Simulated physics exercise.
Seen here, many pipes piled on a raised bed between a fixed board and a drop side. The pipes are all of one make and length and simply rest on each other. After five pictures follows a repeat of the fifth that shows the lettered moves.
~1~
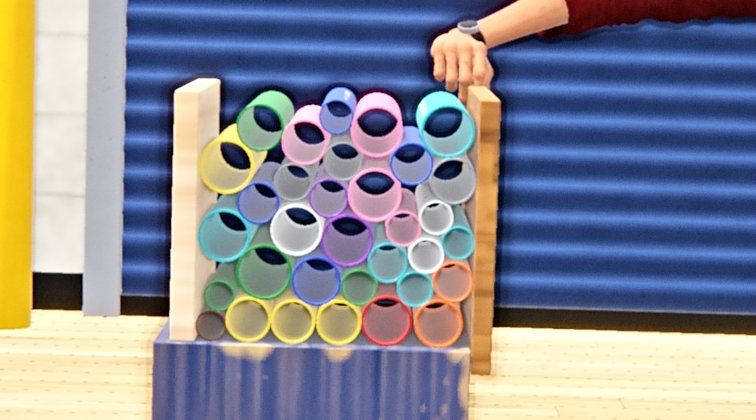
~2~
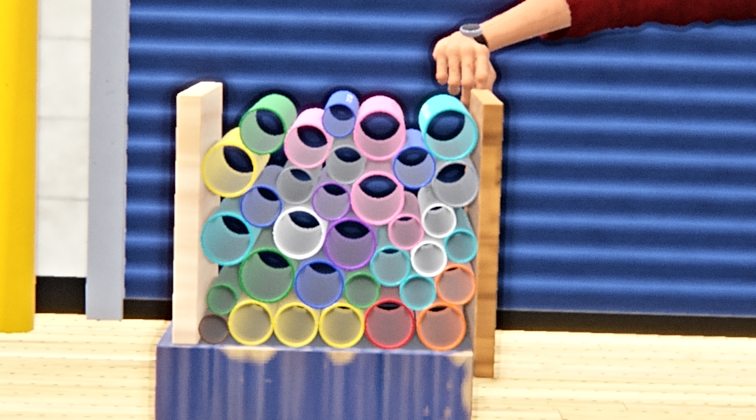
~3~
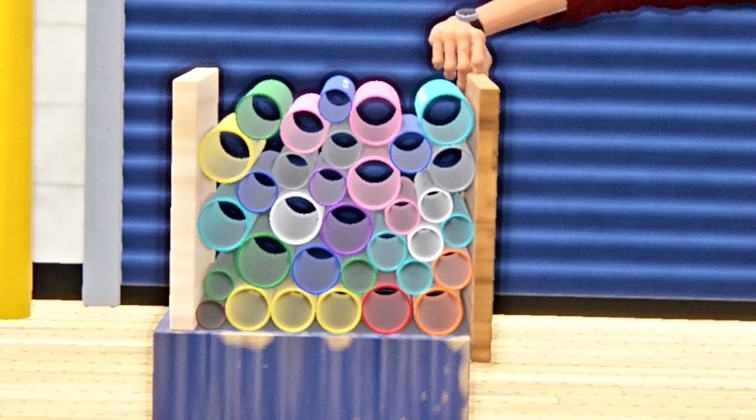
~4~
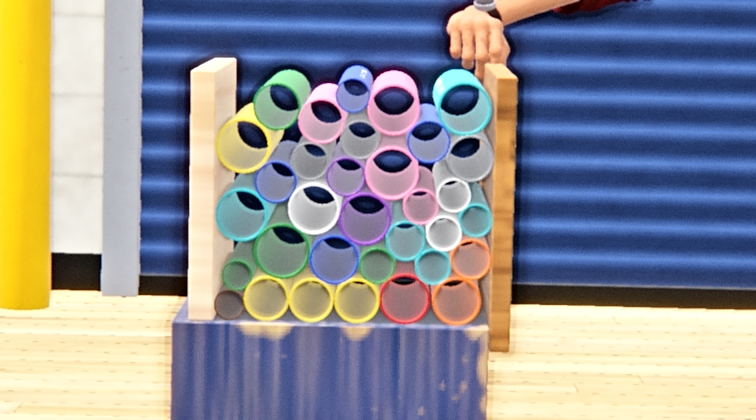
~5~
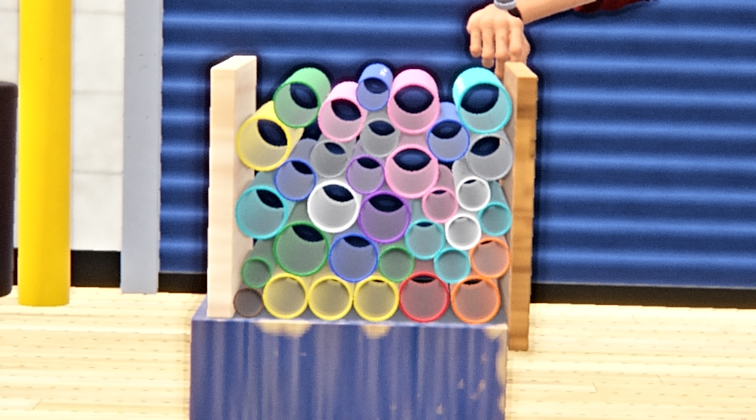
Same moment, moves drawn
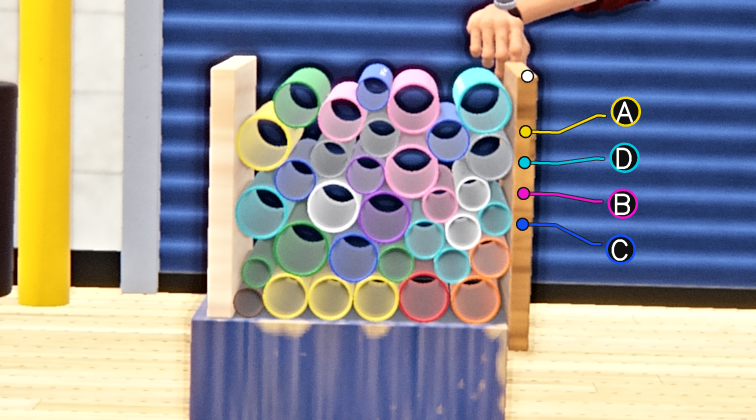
A hand with a wristwatch and a dark red sleeve rests on top of the right side board of a pipe stack, seen end-on from the front before a blue corrugated wall. Green, yellow, pink, turquoise, white, purple and orange pipes lie between two wooden boards on a worn blue base, a yellow post at left. The pipes stay still while the camera shifts slightly, then pans left and tilts a little downward.
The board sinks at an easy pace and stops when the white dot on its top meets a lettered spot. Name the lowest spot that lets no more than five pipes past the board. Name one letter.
The answer is mark C.
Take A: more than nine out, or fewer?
At A, fewer than nine.
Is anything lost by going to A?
No, at A.
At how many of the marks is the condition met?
Four of them.
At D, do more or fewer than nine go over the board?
At D, fewer than nine.
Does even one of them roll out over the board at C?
Yes, at C.
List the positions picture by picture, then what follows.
The first frame shows side board (477, 219); a brown pipe (211, 325); an orange pipe (438, 323).
The second frame shows an orange pipe (441, 327); a green pipe (267, 276).
The third frame shows a turquoise pipe (458, 231); a pink pipe (374, 184).
The fourth frame shows a grey pipe (310, 162); a pink pipe (394, 109).
The fifth frame shows side board (514, 195); a brown pipe (249, 302); an orange pipe (476, 300).
On the marked copy, A at (526, 131); B at (524, 193); C at (523, 224); D at (525, 163); the white dot at (528, 76).
With C. Early on, top of the board (514, 144).
Further on, top of the board (512, 222).
At the end, top of the board (512, 223), two out over the board.
As for the rest, A none out over the board; B none out over the board; D none out over the board.
